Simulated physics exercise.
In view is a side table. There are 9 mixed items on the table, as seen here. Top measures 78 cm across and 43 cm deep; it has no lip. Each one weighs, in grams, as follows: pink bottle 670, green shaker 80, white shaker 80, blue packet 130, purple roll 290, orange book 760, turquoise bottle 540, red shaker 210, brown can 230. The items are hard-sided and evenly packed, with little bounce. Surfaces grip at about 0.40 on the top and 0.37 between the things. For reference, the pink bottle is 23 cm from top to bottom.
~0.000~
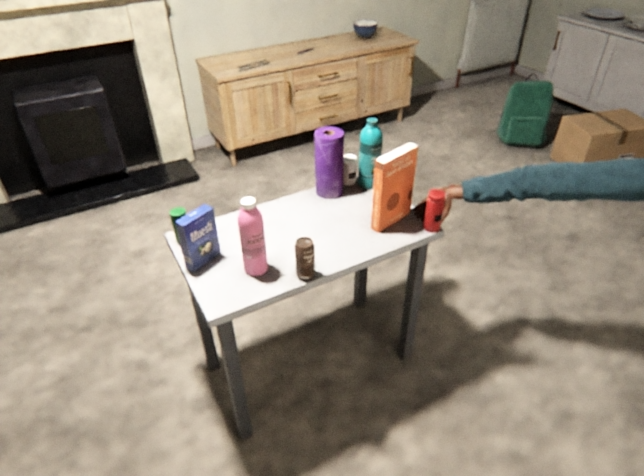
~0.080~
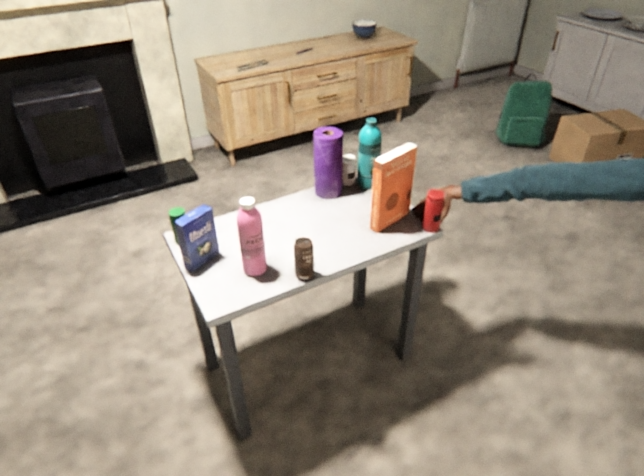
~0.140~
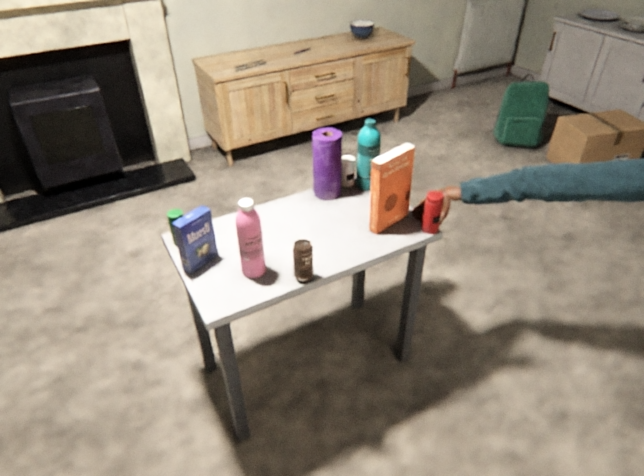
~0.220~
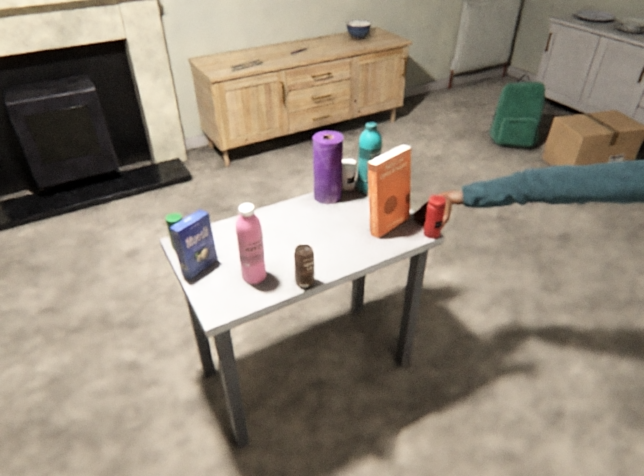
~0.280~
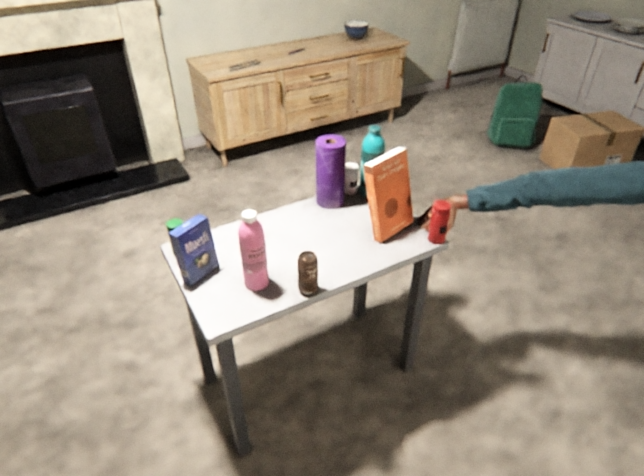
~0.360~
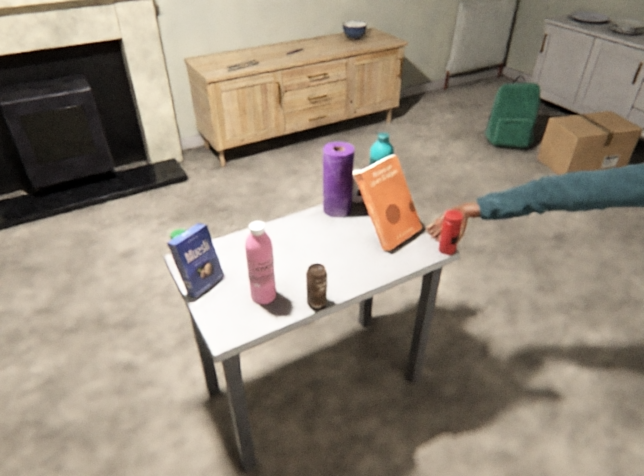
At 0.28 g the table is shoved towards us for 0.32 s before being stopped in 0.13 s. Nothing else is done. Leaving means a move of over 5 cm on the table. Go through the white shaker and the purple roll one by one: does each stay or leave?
Result: The white shaker most likely stays near where it started; the purple roll most likely stays near where it started.
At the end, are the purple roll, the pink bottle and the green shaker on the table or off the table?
Once it all settles, the purple roll stays on its surface, the pink bottle leaves its surface and the green shaker stays on its surface.
By 0.76 s, table 20 cm from its start; pink bottle, red shaker and brown can now off the table; purple roll tilted 4° near (350, 192); orange book on its side.
By 1.16 s, table 20 cm from its start; turquoise bottle now off the table; orange book on its side; blue packet tilted 26°.
When it is over (2.4 s), off the table, pink bottle, turquoise bottle, red shaker and brown can; lying over on the table, orange book; the other 4 within 5 cm of the start. In the last view, white shaker near (372, 198), purple roll near (347, 192).
